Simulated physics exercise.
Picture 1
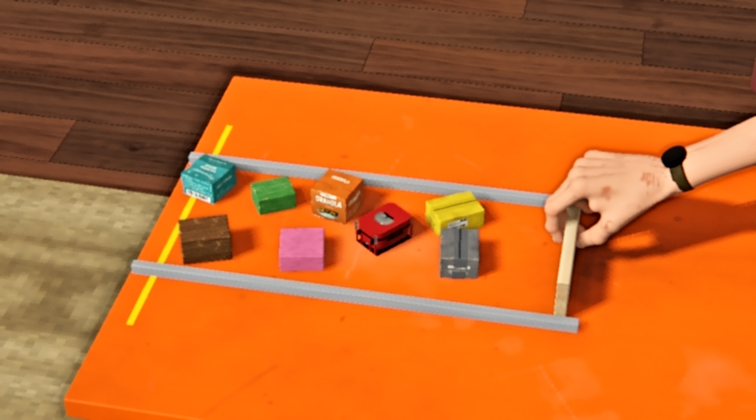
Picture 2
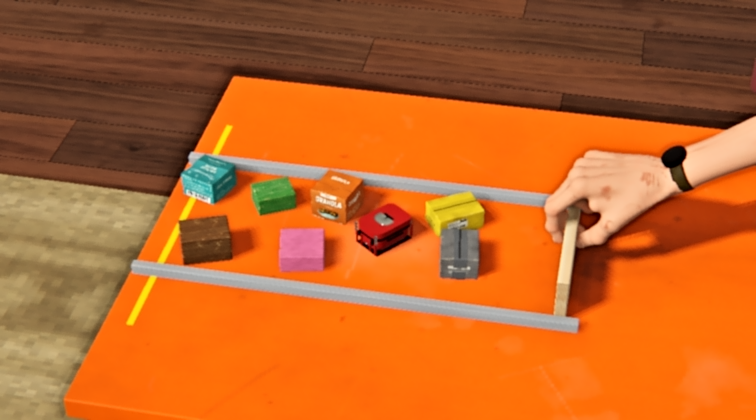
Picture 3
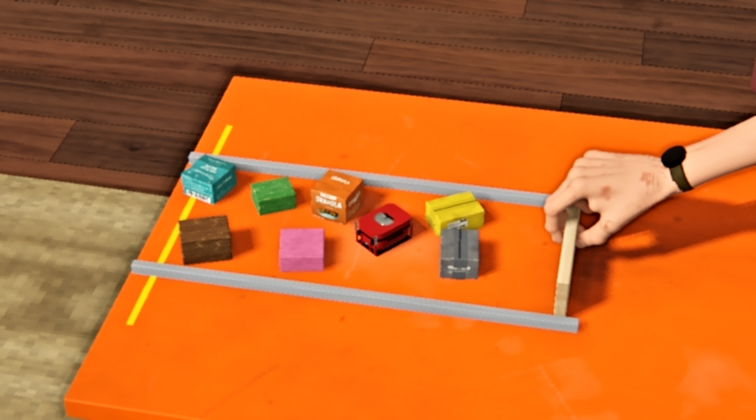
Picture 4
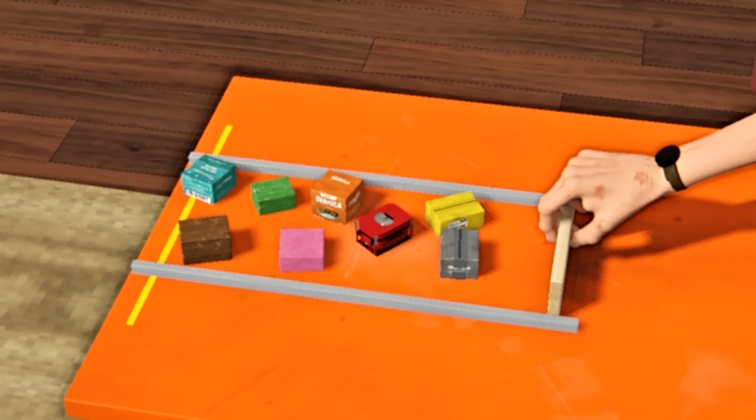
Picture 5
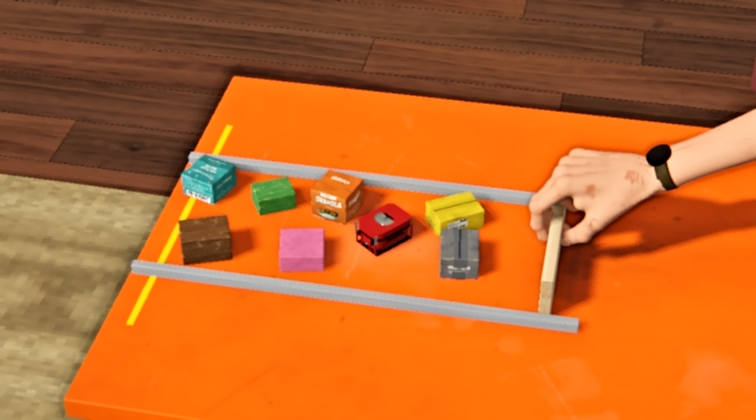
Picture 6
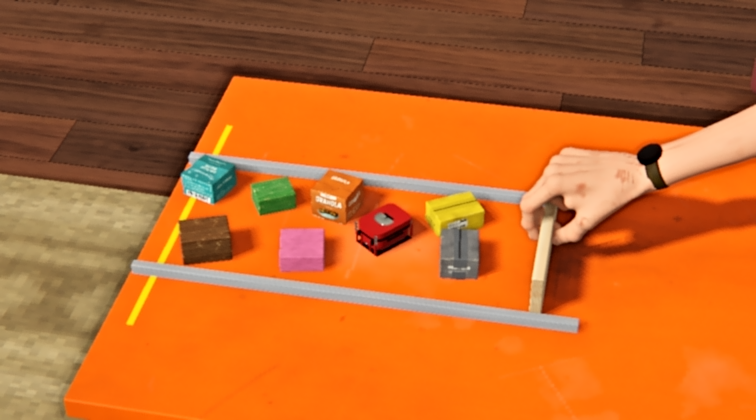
At the start, a hand holds a pale board upright across the right end of a channel between two grey rails, with eight small boxes and blocks spread out on an orange table. The hand stays still at first, then slides the board slightly left, while the boxes and blocks remain in place.
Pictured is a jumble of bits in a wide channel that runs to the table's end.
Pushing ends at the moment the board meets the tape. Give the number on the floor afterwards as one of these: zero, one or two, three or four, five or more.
On the floor afterwards: Five or more.
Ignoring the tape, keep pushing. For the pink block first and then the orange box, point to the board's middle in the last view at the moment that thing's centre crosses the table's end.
First near (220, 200), second near (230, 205).
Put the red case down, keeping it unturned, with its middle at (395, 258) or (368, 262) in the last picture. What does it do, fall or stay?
Well, the red case sits tight the first time and sits tight the second time.
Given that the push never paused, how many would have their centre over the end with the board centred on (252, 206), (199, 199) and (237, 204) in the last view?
Result per place: 3; 5; 3.
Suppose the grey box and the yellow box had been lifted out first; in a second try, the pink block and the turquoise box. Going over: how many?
The first try gives 3, the second gives 3.
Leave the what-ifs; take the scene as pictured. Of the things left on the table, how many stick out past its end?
The total would be 3.
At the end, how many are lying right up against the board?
In contact: 3.
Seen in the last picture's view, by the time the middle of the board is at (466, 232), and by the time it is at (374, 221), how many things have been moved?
Counts: 2 / 5.
Soon after, none off yet; turquoise box at rest near (209, 179); brown block at rest near (205, 240); green block at rest near (274, 196).
At rest, the number that fall off is five or more; fallen, orange box, pink block, green block, brown block and turquoise box.
